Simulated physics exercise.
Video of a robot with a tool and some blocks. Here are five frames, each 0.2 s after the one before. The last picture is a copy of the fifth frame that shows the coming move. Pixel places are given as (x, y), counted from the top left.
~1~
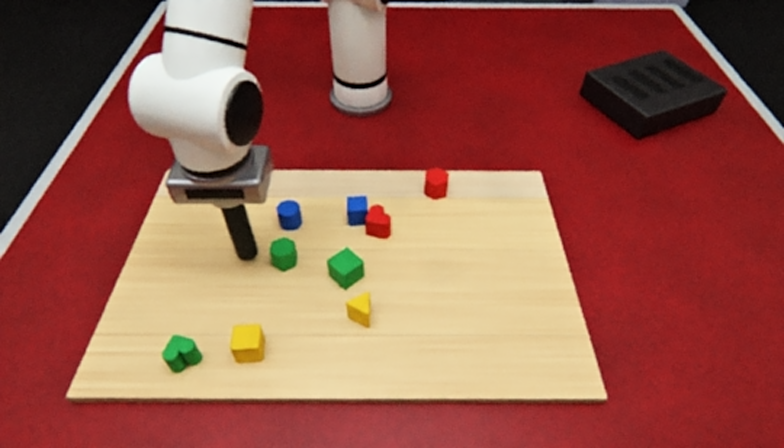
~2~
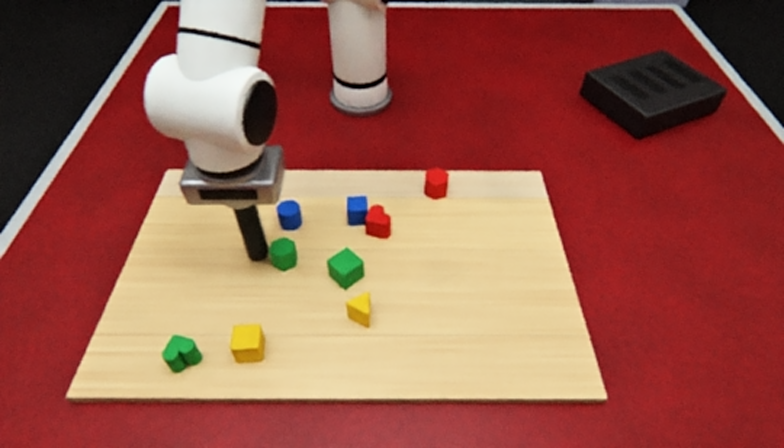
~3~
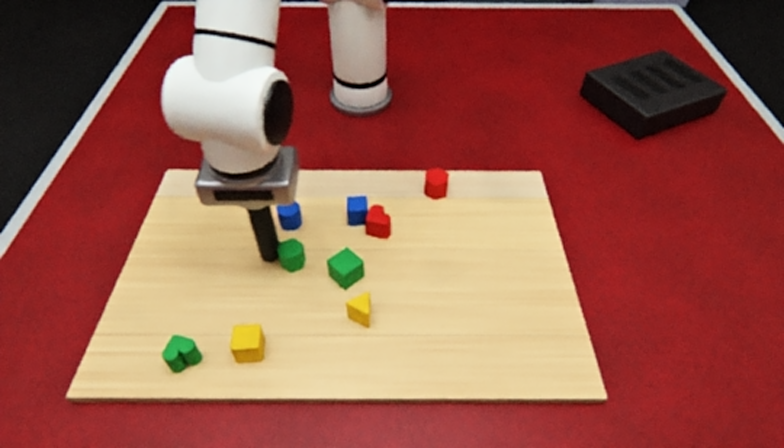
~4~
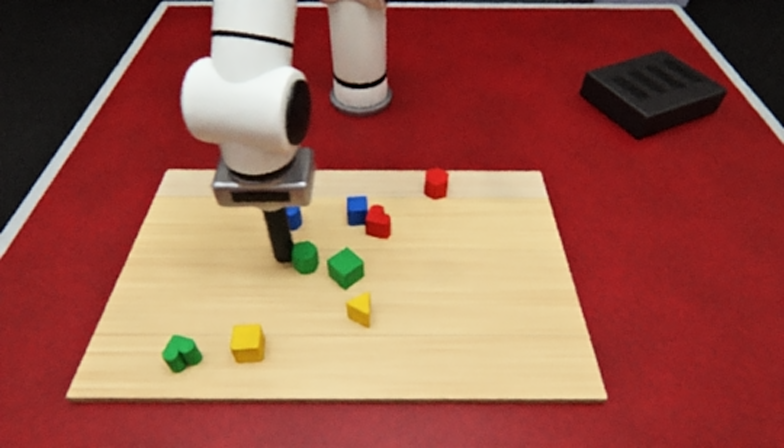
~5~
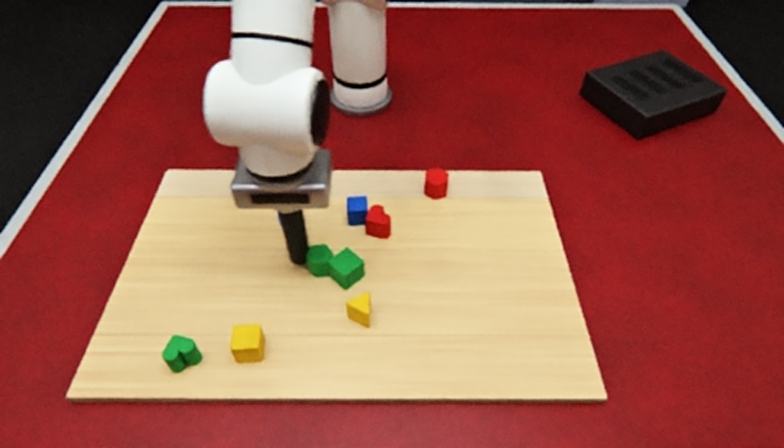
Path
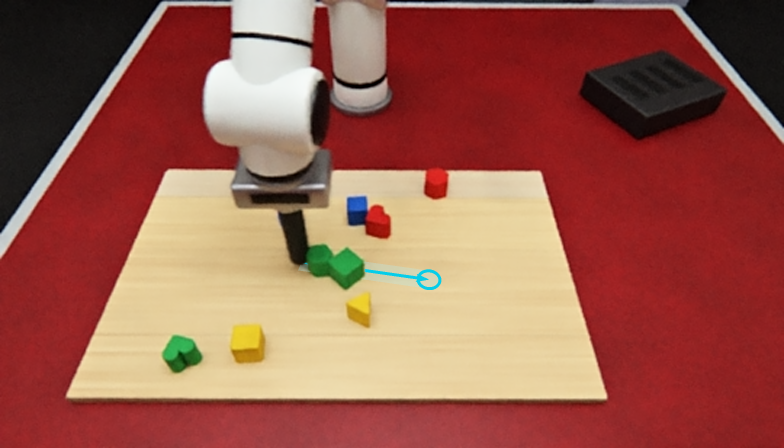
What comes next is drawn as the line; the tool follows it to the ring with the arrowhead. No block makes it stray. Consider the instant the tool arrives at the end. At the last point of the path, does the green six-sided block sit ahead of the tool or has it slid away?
Beside or behind.
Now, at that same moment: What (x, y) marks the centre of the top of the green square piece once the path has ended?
When the path ends, it will be at (424, 306).
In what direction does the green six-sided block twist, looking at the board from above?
It goes round the way clock hands do.
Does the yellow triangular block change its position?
I expect not.
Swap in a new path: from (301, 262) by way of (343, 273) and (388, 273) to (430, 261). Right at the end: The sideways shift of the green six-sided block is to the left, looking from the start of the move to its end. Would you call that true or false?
That claim is false.
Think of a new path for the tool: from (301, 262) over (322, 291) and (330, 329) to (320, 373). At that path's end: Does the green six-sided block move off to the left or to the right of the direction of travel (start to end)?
It's pushed left.
The drawn path runs in a line from (301, 262) to (429, 280).
On the path given first. One third of the way, tool at (343, 263); green six-sided block at (361, 263), turned 25° clockwise; green square piece at (384, 274).
Two thirds of the way, tool at (386, 269); green six-sided block at (399, 275), turned 45° clockwise; green square piece at (416, 293), turned 20° clockwise.
At the end, tool at (429, 275); green six-sided block at (417, 283), turned 75° clockwise; green square piece at (424, 306), turned 40° clockwise; yellow triangular block not moved.
